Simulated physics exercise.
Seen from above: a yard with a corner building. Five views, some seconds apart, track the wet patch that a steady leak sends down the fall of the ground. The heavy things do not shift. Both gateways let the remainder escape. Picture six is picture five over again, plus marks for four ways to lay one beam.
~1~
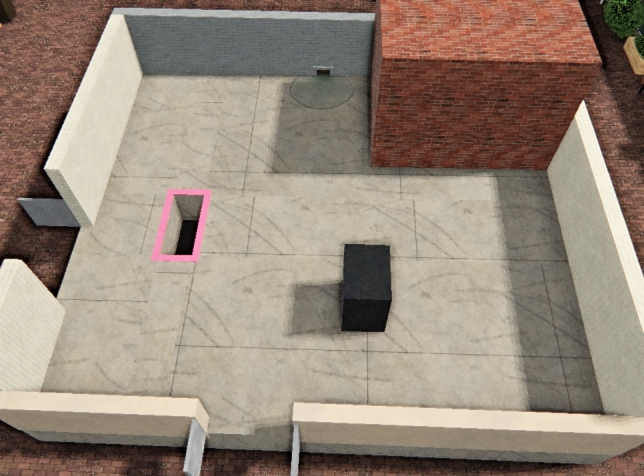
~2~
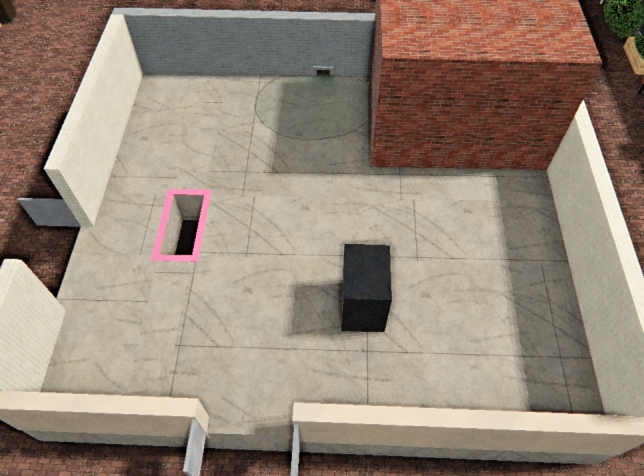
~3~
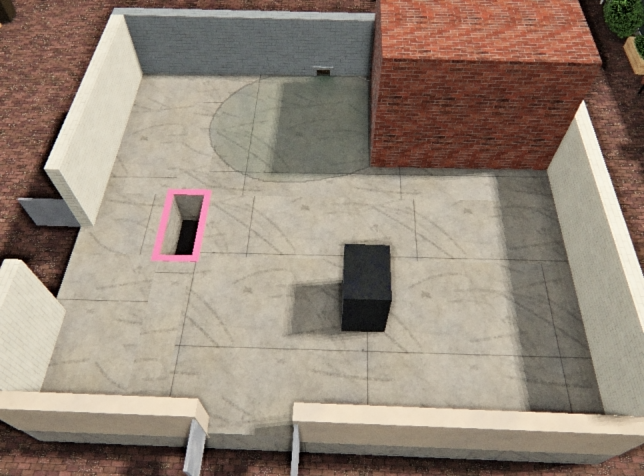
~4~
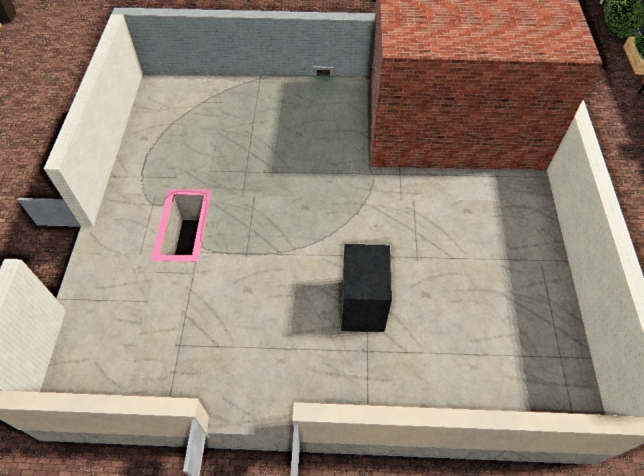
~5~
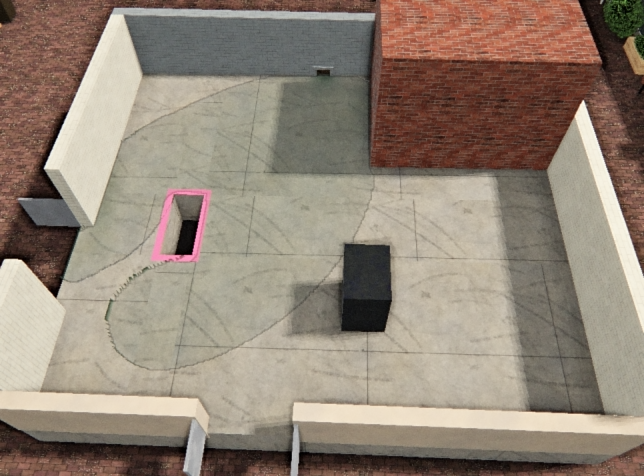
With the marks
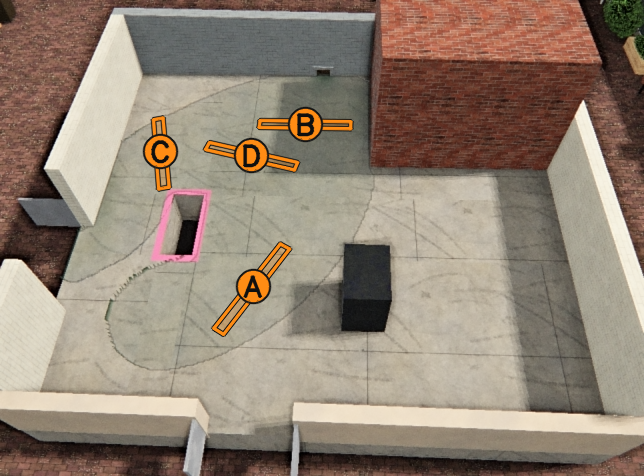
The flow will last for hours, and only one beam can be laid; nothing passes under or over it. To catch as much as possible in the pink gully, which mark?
Use position C.
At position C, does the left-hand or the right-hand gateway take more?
The left one.
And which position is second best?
A.
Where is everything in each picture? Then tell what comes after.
Outfall at (323, 72); pink gully at (182, 224); open gate at (81, 266); open gate at (253, 419); water covers 2 % of the ground and shows as far out as (320, 105); pink gully still dry.
Water covers 7 % of the ground and shows as far out as (278, 129); pink gully still dry.
Water covers 15 % of the ground and shows as far out as (226, 160); pink gully still dry.
Water covers 28 % of the ground and shows as far out as (202, 238); pink gully taking water.
Water covers 43 % of the ground and shows as far out as (156, 363); pink gully taking water.
On the marked copy, A from (218, 331) to (284, 246); B from (259, 123) to (350, 125); C from (158, 118) to (163, 188); D from (207, 145) to (295, 166).
If A is chosen, about 37 % of the stream runs into the pink gully, about 59 % out by the gates.
If B is chosen, about 8 % of the stream runs into the pink gully, about 87 % out by the gates.
If C is chosen, about 55 % of the stream runs into the pink gully, about 42 % out by the gates.
If D is chosen, about 6 % of the stream runs into the pink gully, about 92 % out by the gates.
